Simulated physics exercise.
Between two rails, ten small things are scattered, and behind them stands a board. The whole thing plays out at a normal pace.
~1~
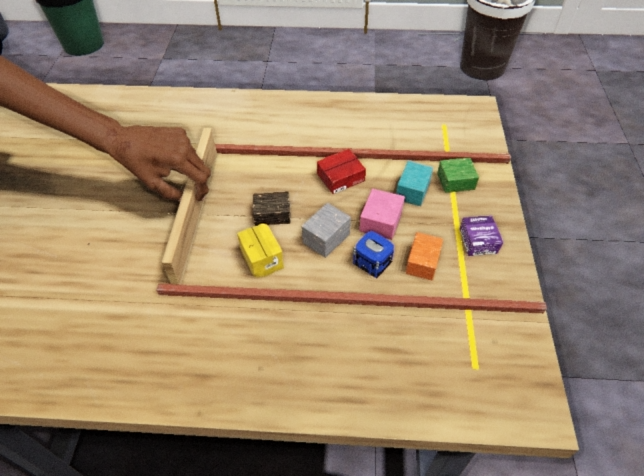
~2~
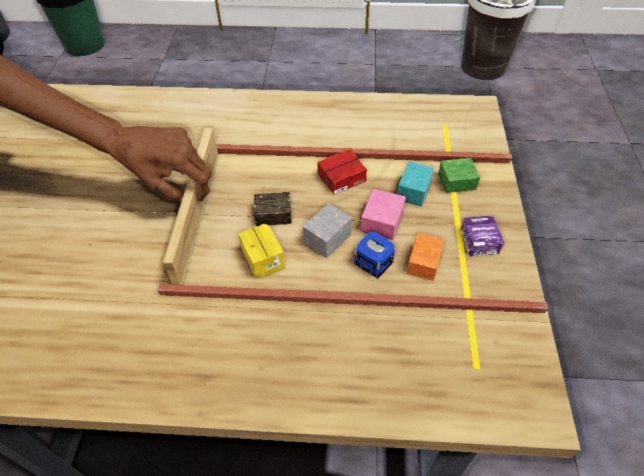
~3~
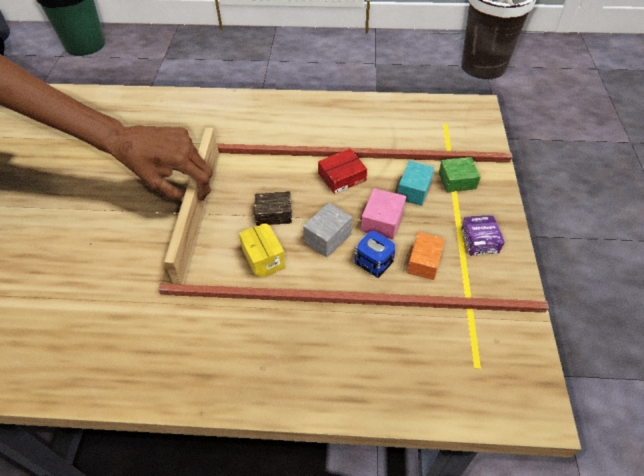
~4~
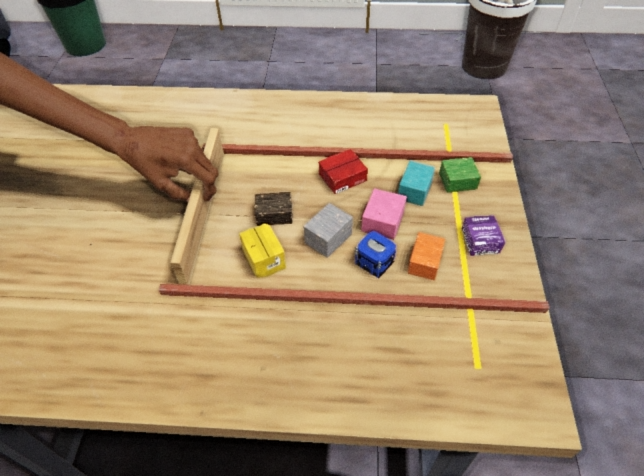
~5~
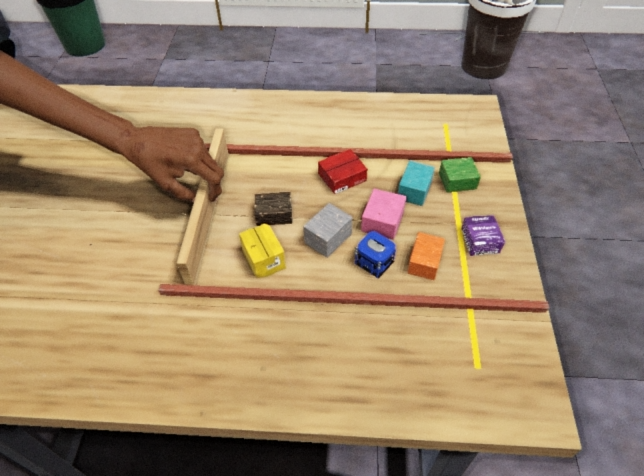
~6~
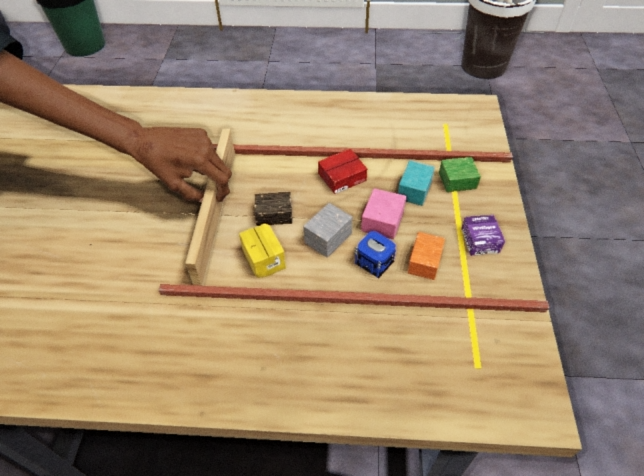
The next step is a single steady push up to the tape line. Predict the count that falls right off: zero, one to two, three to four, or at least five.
The sweep knocks one or a pair off.
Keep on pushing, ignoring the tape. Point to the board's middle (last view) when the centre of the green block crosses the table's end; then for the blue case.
Green block over the end: About (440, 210). Blue case over the end: About (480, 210).
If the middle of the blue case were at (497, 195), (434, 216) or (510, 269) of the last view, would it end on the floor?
Place by place, it goes down, goes down, goes down.
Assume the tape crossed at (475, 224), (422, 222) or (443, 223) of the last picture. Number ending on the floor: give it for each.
Going through each try, you'd get 5, 0 and 0.
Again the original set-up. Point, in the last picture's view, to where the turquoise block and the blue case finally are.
Final spots - turquoise block (507, 178), blue case (523, 276).
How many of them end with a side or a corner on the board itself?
The count in contact is 3.
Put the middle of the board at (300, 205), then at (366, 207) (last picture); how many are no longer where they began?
The count reaches 3 first and 8 second.
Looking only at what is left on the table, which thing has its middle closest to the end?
Result: Orange block.
Early on, none off yet; purple box at rest near (482, 235); green block at rest near (459, 175); orange block at rest near (426, 256).
A while later, none off yet; purple box at rest near (482, 235); green block at rest near (459, 175); orange block travelled a little near (440, 259).
Further along, none off yet; purple box travelled about its own width near (507, 235); green block travelled about its own width near (497, 178); orange block travelled well along near (495, 261).
Finally, the number that fall off is one or two; lost, green block and purple box.
